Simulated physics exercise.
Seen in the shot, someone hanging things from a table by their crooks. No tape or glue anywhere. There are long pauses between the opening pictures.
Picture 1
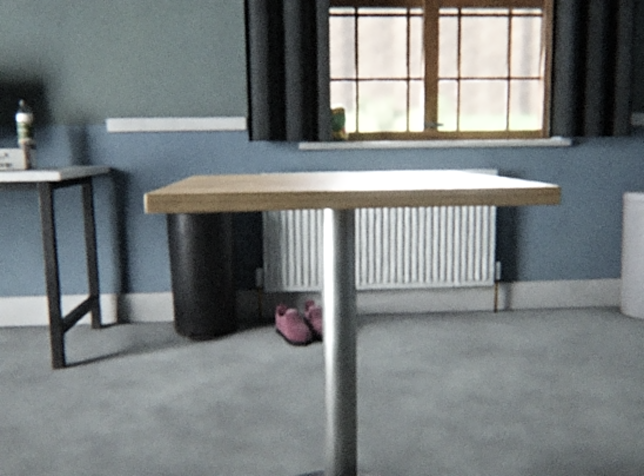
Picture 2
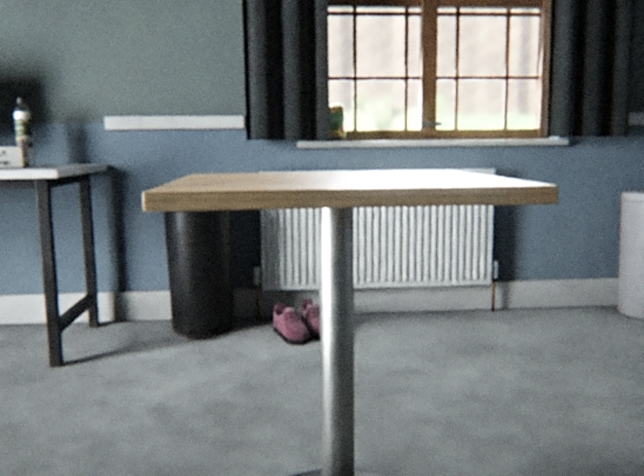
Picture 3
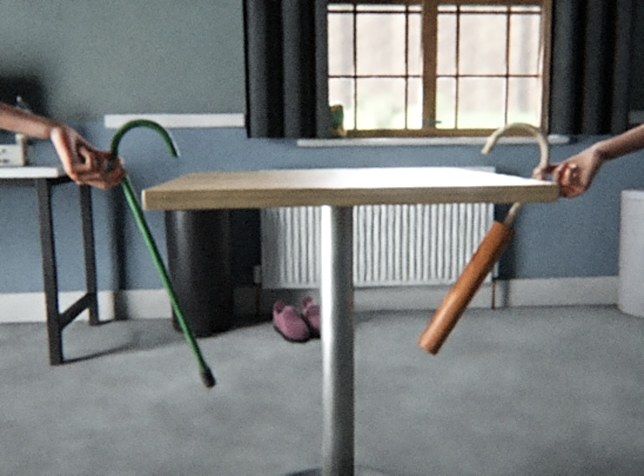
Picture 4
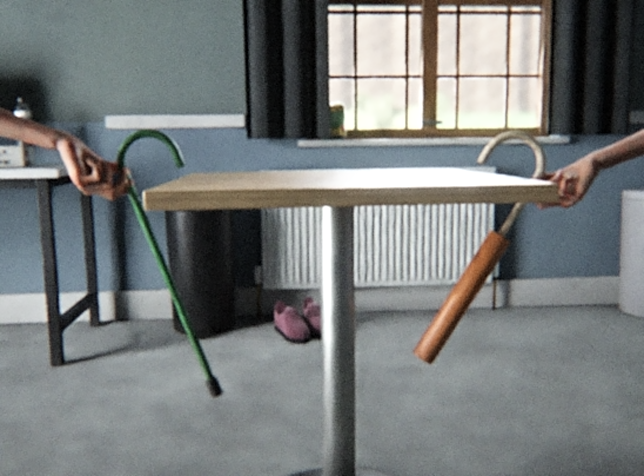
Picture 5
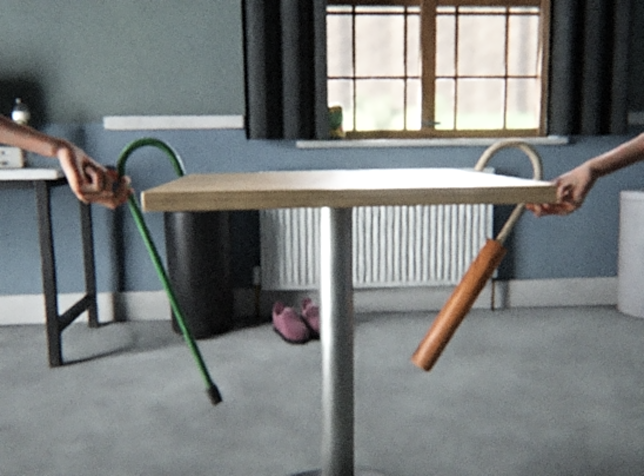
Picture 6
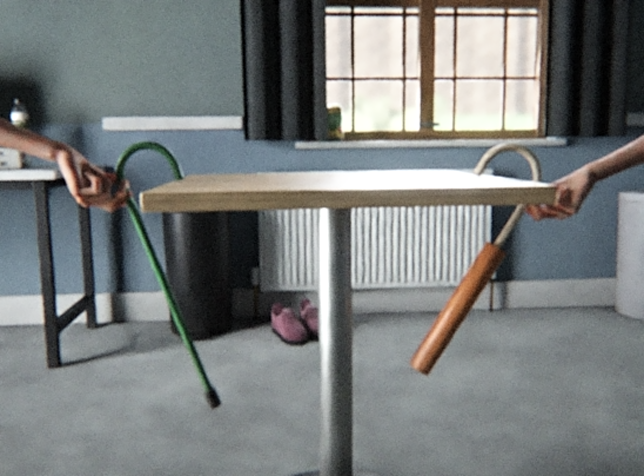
Room with a radiator and window, two hands bringing a green cane and orange umbrella to opposite edges of a table.
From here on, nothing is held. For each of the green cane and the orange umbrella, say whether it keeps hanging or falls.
Green cane: Keeps hanging; orange umbrella: Keeps hanging.
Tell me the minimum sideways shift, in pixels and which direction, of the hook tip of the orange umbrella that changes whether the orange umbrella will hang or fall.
I'd say close to 16 pixels, heading right.
Then, 0.28 s past the last view, green cane at rest near (189, 275); orange umbrella at rest near (463, 257).
Finally, the green cane hangs from the table, near (188, 275); the orange umbrella hangs from the table, near (463, 257).
